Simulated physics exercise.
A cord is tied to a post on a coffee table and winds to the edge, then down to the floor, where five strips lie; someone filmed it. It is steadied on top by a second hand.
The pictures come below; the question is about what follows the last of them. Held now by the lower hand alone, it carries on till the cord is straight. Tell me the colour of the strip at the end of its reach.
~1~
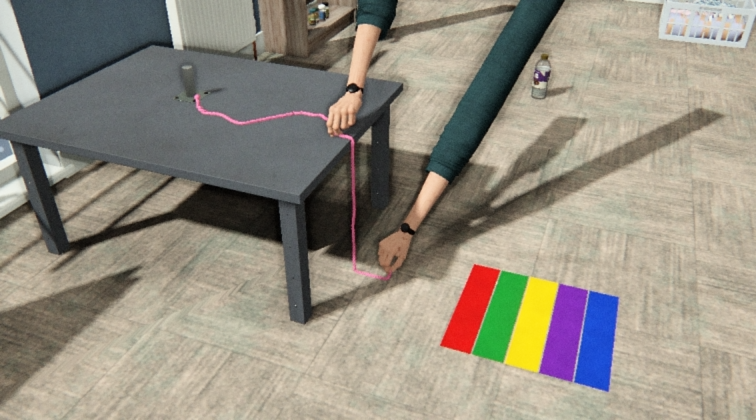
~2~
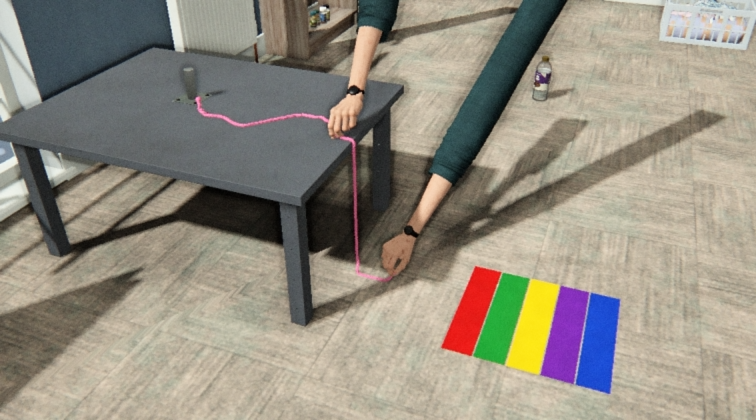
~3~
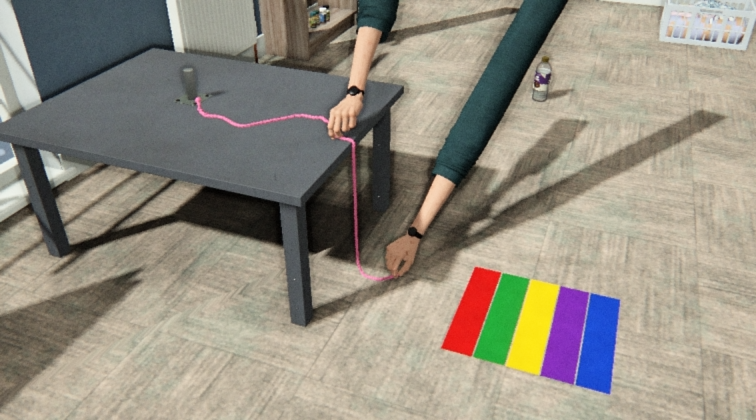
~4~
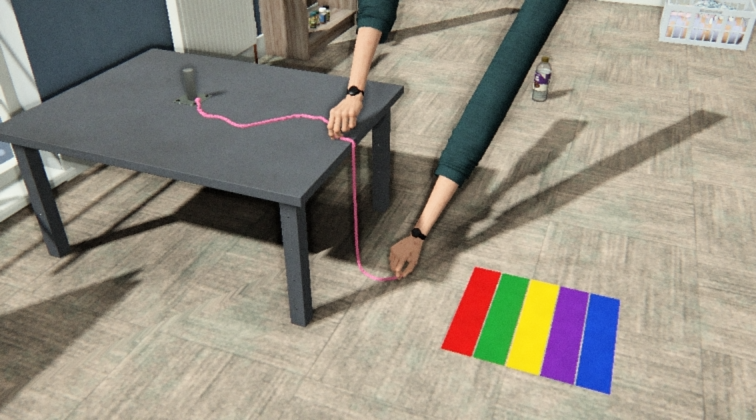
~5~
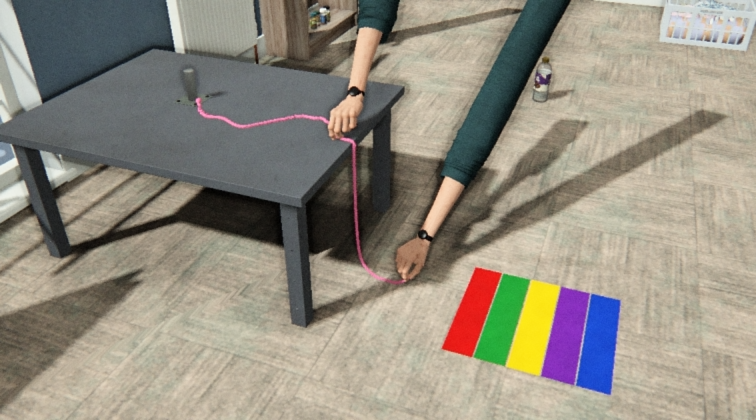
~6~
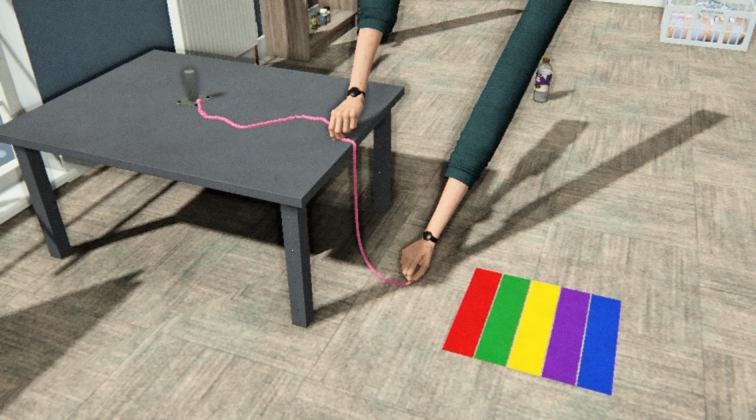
It is purple.
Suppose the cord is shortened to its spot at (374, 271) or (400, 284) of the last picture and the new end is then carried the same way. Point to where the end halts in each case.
First (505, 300), then (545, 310).
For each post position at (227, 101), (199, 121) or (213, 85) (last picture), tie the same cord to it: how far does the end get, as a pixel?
Try 1 about (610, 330), try 2 about (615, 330), try 3 about (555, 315).
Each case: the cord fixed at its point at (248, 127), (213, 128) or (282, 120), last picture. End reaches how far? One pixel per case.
First near (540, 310), then near (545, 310), then near (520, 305).
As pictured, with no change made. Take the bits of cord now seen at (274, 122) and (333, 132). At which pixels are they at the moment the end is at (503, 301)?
Near (307, 126) and (365, 169).
Soon after, end near (503, 301); over green.
After that, end near (546, 312); over yellow.
At the stop, end near (572, 318); over purple. The end stops over the purple strip.
